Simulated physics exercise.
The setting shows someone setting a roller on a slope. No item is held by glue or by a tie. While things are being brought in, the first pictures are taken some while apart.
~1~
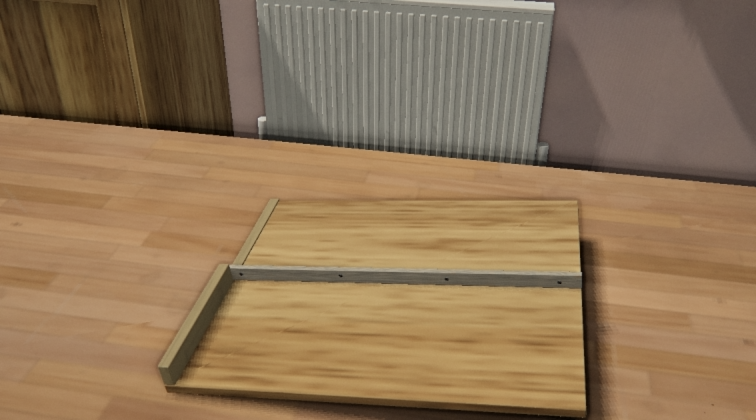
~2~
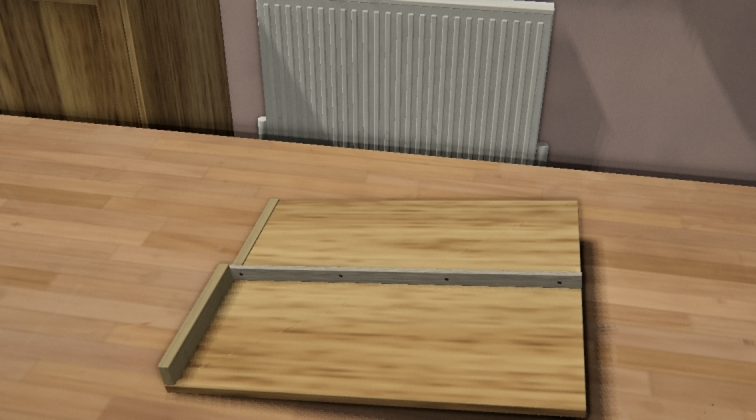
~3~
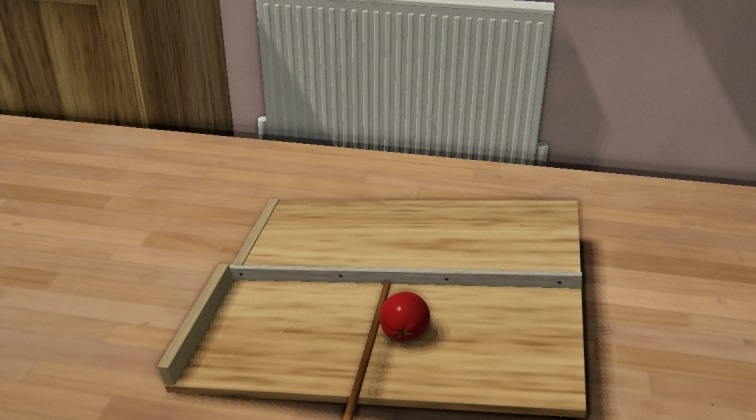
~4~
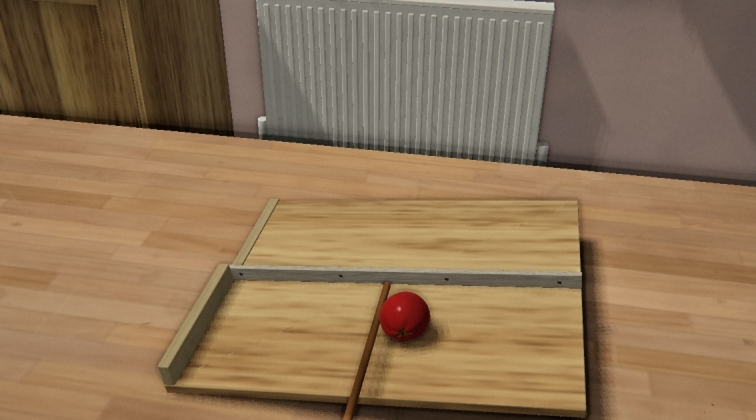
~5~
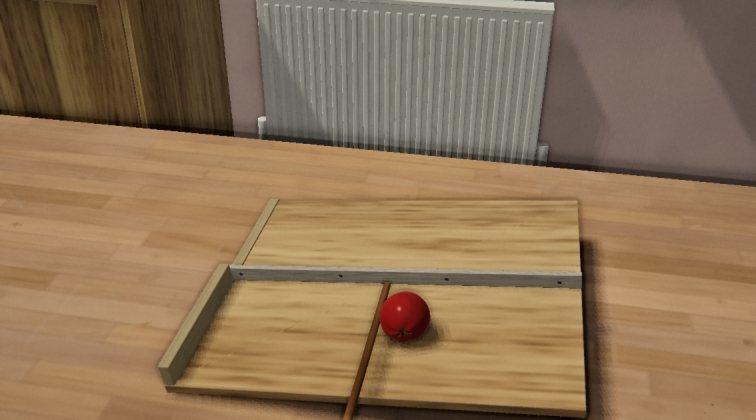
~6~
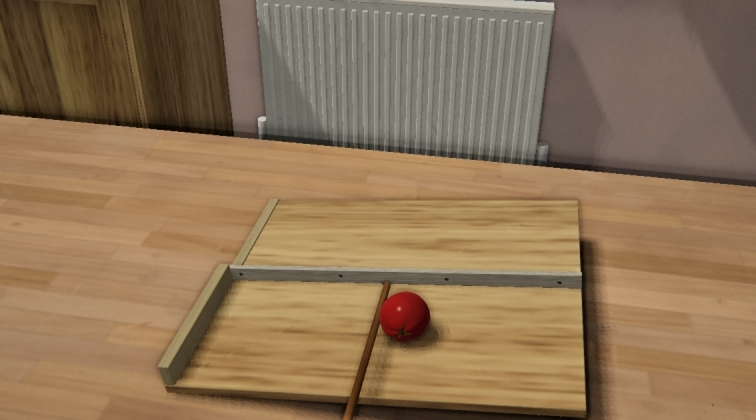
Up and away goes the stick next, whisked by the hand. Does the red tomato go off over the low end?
No, it is held back.
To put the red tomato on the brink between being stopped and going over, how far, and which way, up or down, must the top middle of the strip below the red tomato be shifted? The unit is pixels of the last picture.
Roughly 12 pixels, downward.
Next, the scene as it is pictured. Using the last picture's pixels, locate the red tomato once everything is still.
It ends up around (224, 312).
Then, 0.48 s past the last view, red tomato rolling on the board near (346, 316).
Finally, the red tomato is held by the strip, near (223, 312).
